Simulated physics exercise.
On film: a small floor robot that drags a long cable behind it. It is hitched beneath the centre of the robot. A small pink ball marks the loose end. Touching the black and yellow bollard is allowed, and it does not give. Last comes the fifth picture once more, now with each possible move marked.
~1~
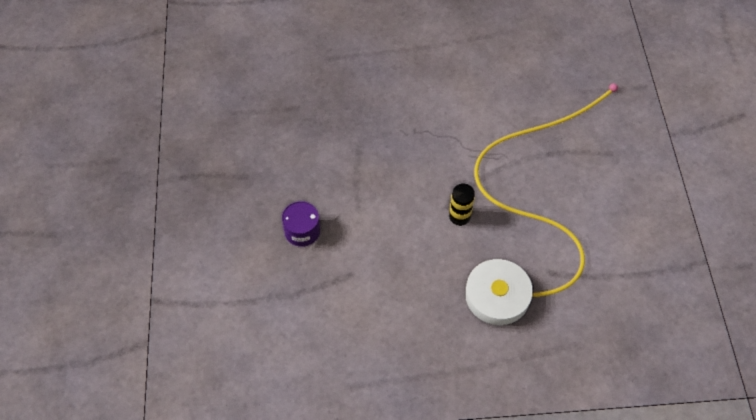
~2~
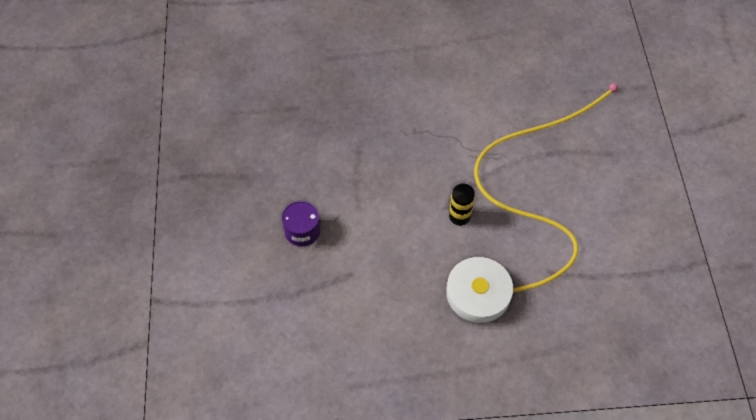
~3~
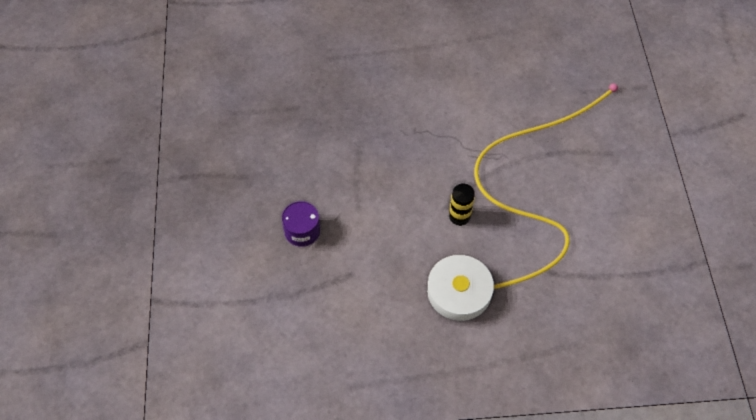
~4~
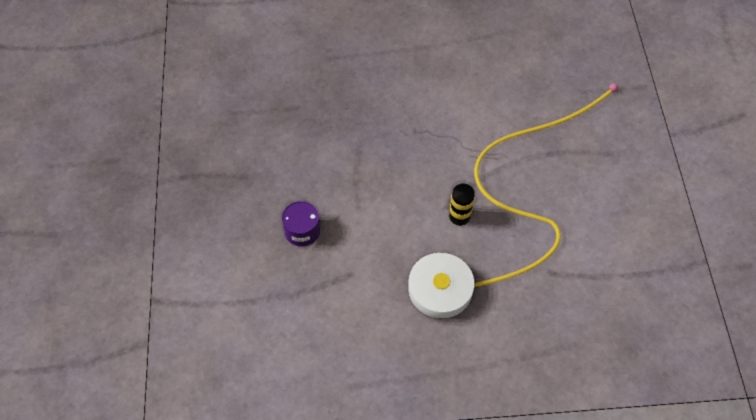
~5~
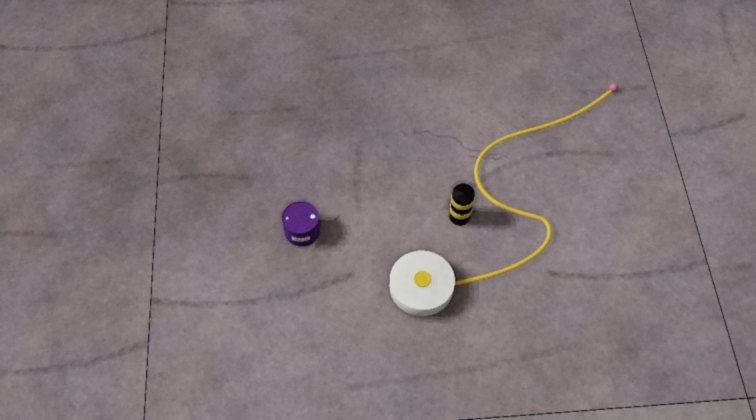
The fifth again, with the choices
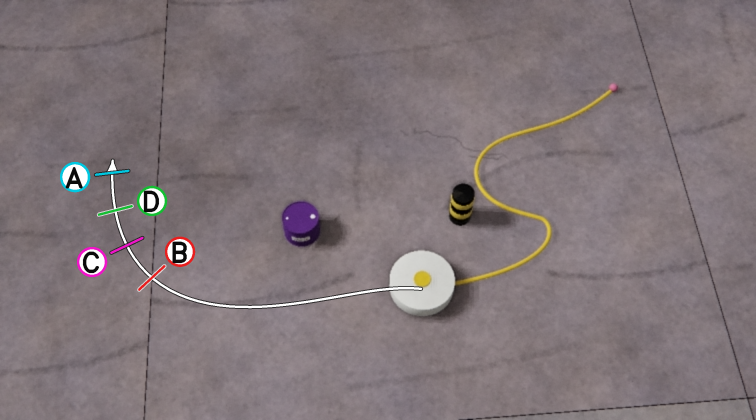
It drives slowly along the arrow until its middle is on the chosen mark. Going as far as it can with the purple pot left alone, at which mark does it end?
The farthest safe stop is C.
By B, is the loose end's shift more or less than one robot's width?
More.
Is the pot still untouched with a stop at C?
Yes.
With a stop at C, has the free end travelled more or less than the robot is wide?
More.
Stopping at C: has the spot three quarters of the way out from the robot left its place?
By then, yes.
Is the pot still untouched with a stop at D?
For that mark, no.
On the marked copy, A at (112, 173); B at (152, 278); C at (127, 245); D at (115, 210); the route from (421, 289) via (198, 301) to (113, 160).
Following C. Soon after the start, robot (307, 297), middle of the cable (484, 194), free end (614, 88).
Later, robot (191, 295), middle of the cable (425, 240), free end (574, 117).
In the end, robot (124, 240), middle of the cable (361, 247), free end (537, 153); only the bollard has been touched, if anything.
As for the rest, A brings the cable against the pot; B is safe but short; D brings the cable against the pot.
